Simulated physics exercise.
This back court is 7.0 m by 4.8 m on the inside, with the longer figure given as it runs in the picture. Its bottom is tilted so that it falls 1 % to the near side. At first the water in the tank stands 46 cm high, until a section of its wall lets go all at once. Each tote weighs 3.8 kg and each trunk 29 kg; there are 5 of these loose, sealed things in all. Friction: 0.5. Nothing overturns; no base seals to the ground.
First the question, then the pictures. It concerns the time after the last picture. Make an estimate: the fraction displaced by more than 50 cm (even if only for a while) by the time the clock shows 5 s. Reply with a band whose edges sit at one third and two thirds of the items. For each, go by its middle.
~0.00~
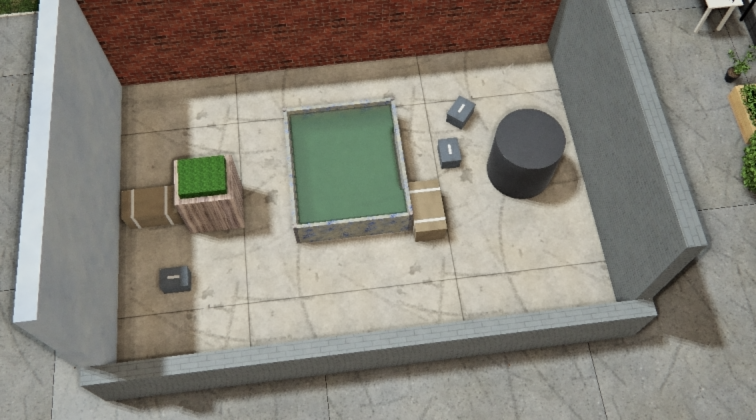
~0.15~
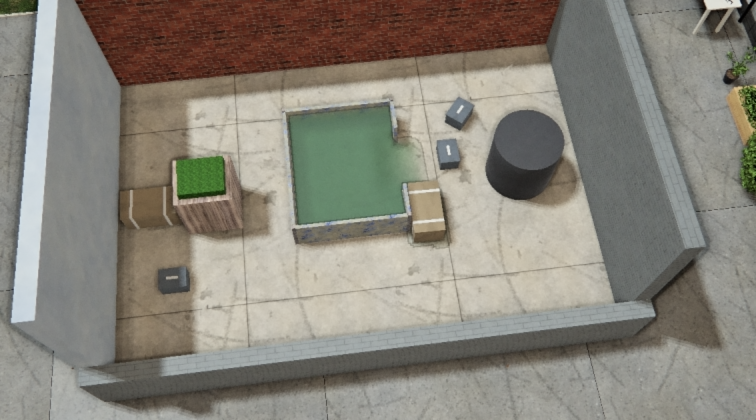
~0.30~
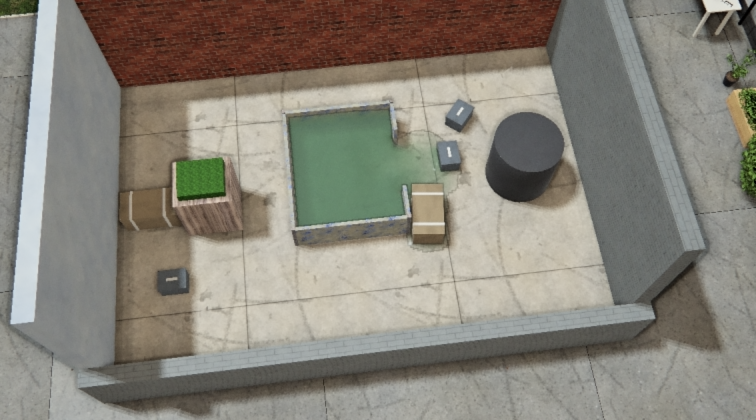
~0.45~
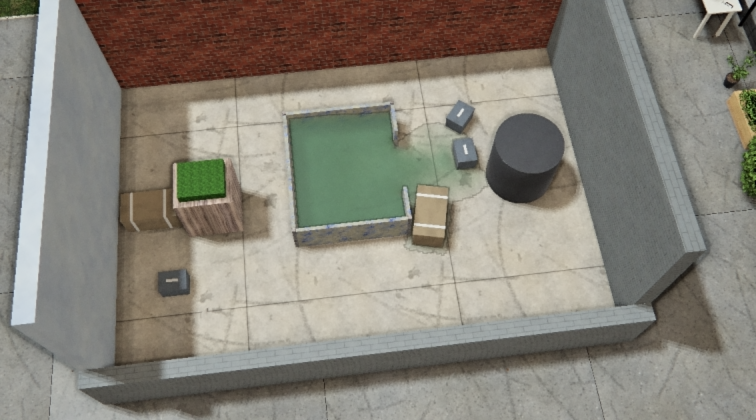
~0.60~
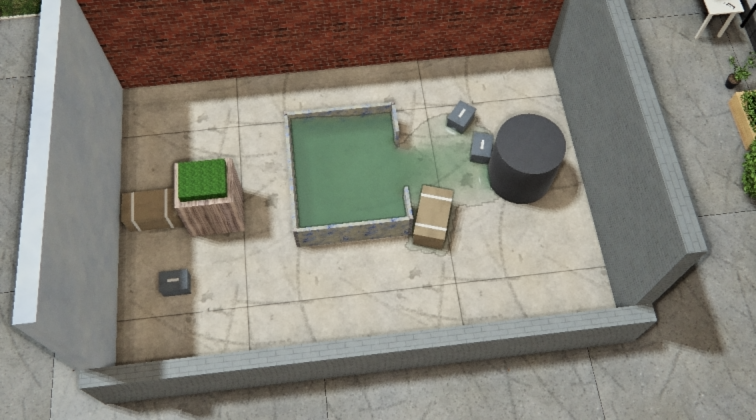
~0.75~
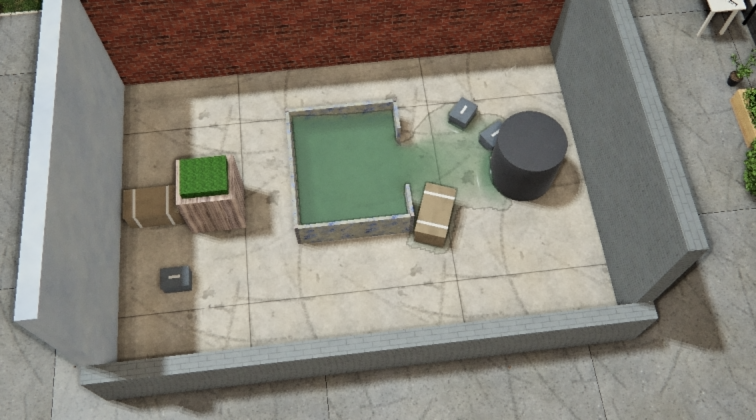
Band: One third to two thirds.
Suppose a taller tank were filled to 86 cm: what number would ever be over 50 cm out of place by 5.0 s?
You'd get 3 in that case.
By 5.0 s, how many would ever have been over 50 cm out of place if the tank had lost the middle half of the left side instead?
Result: 1 of them.
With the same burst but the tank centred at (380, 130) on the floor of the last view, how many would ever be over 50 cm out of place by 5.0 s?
Count: 2.
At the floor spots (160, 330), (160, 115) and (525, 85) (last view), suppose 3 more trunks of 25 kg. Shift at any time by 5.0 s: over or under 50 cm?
Each in turn ends up within the limit, within the limit, beyond the limit.
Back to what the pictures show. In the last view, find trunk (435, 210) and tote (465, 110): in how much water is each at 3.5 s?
Roughly 3 and 12 cm.
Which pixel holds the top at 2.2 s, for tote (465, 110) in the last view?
Estimated pixel: Around (502, 50).
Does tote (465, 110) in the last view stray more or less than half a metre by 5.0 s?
Result: Above the line.
After 1.1 s 1 of 5 are over 50 cm from their spots; 1 afloat.
After 2.2 s 2 of 5 are over 50 cm from their spots; 2 afloat.
After 3.5 s 2 of 5 are over 50 cm from their spots; 1 afloat.
After 5.0 s 2 of 5 are over 50 cm from their spots, and 2 have been at some point; 2 afloat.
